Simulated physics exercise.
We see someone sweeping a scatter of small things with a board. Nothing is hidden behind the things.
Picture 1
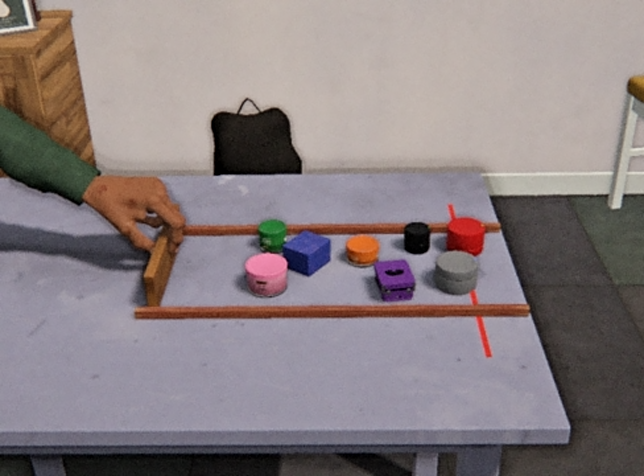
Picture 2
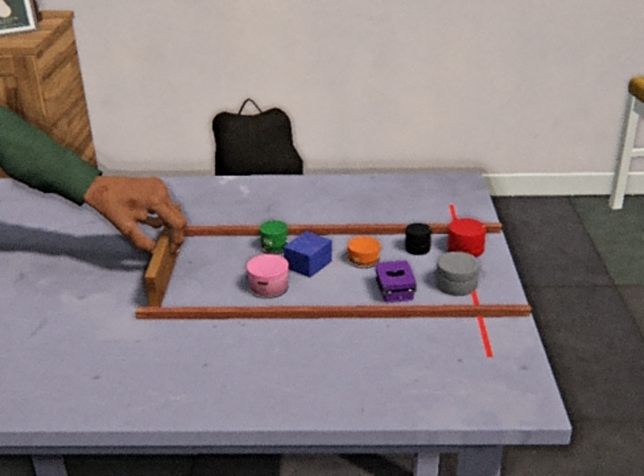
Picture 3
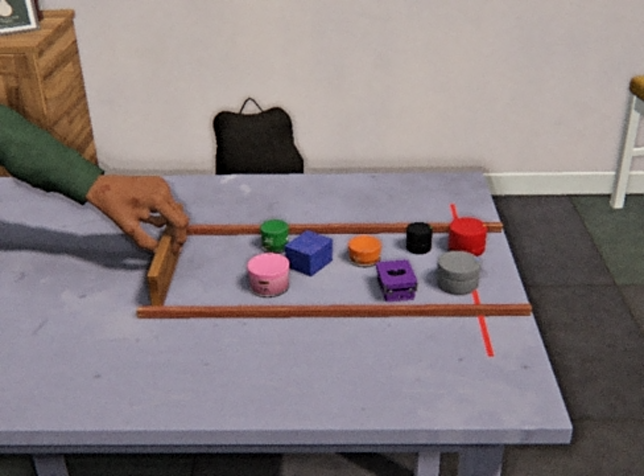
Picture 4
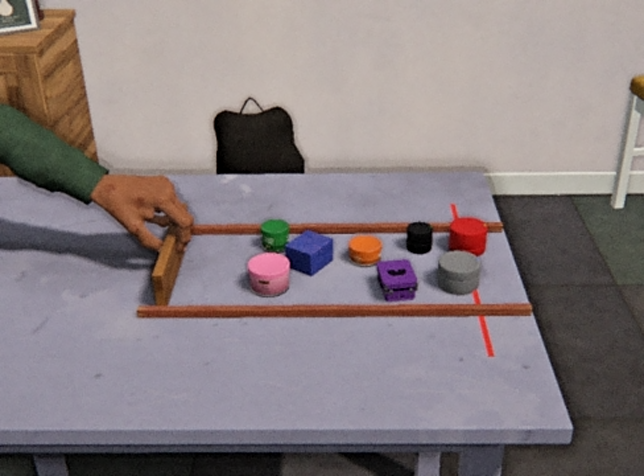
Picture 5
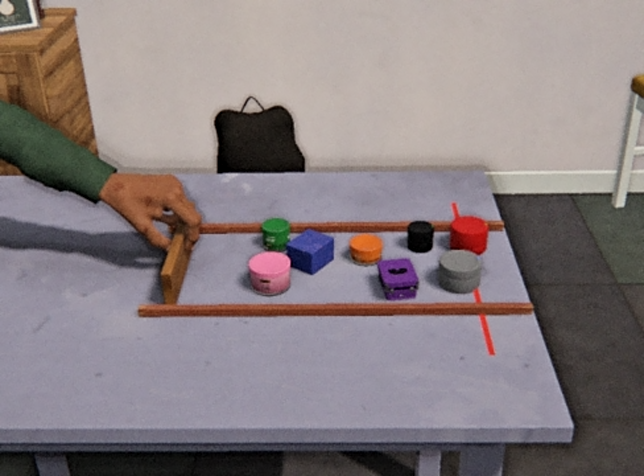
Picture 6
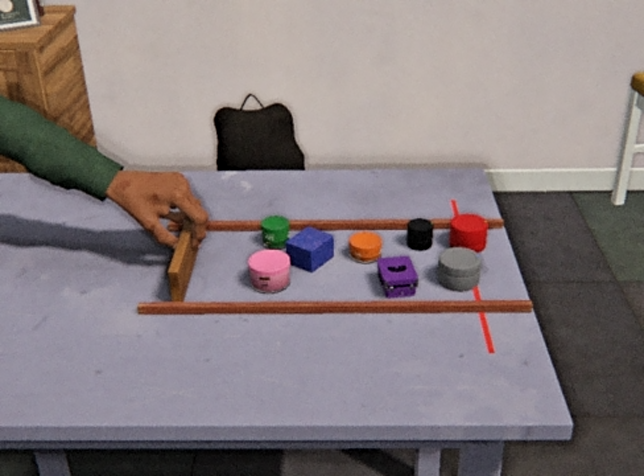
A hand in a green sleeve slid a small wooden board slightly to the right between two rails on a table, while the colourful pots, lids and blocks ahead of it stayed where they were.
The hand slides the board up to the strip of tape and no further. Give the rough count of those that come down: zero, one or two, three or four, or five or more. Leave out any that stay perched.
Outcome: The number that fall off is three or four.
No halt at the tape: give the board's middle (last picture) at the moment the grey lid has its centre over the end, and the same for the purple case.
Near (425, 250) and (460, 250).
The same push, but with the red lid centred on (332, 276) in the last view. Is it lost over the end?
Then it is kept.
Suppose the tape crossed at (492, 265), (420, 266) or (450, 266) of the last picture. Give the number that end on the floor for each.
In that order 5, 0 and 2.
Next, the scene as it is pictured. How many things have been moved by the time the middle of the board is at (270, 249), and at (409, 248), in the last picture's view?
First 2, then 8.
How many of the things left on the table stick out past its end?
The number is 1.
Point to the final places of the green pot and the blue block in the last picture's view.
First (478, 231), then (492, 255).
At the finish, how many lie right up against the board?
The number is 3.
Early on, none off yet; red lid at rest near (468, 234); grey lid at rest near (459, 269); black lid at rest near (420, 234).
A while later, none off yet; red lid at rest near (468, 234); grey lid at rest near (459, 269); black lid travelled a little near (431, 231).
Further along, none off yet; red lid travelled about its own width near (498, 230); grey lid travelled about its own width near (521, 271); black lid travelled well along near (457, 226).
Finally, the number that fall off is three or four; lost, orange pot, purple case, grey lid and red lid.
